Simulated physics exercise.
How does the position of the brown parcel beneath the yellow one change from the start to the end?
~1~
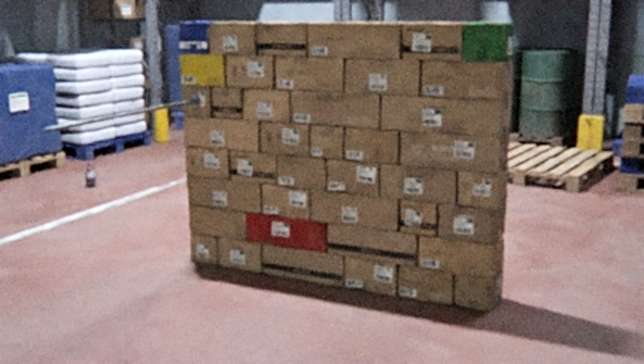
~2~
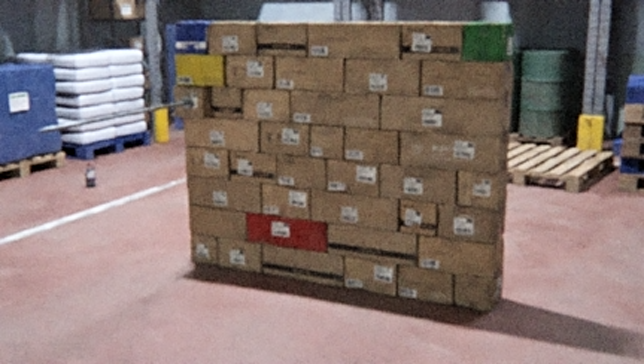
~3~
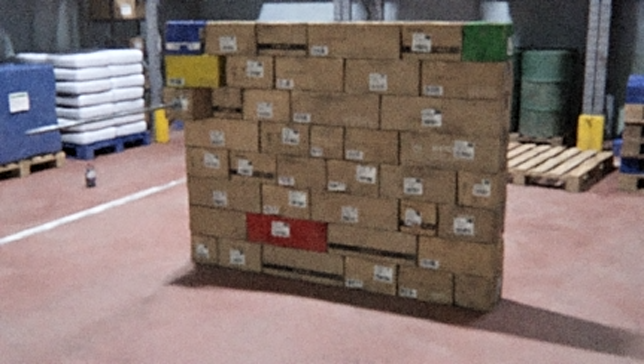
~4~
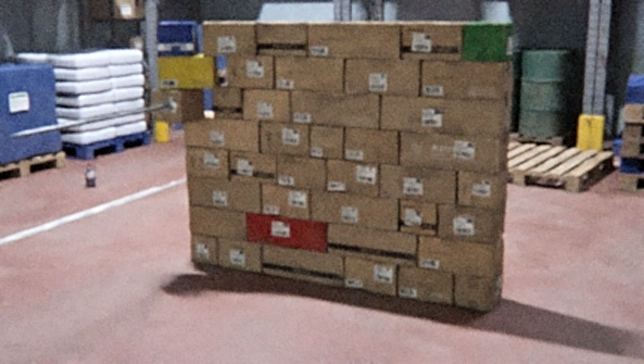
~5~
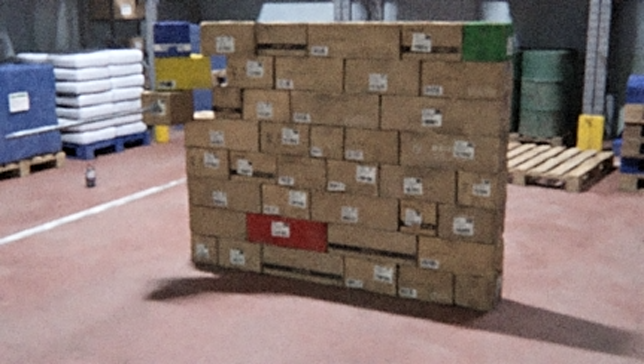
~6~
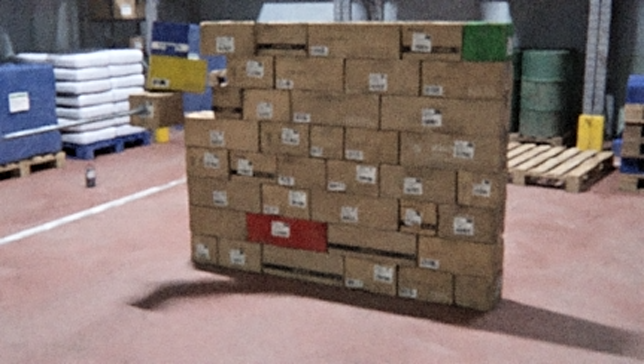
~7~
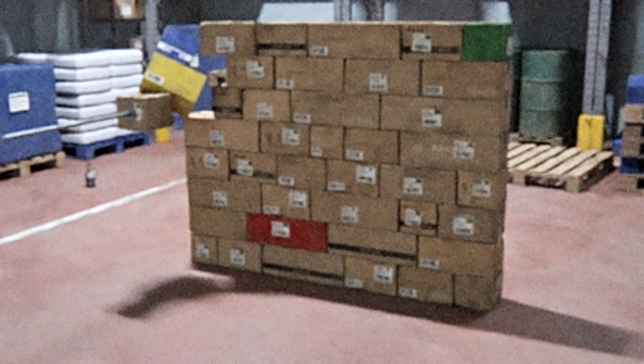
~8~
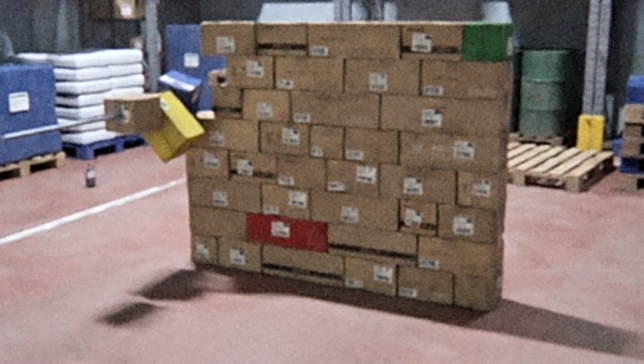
At the start it sits in the left end of the wall, just under the yellow parcel. By the end it has been drawn out to the left, clear of the wall, and is slightly lower than before.
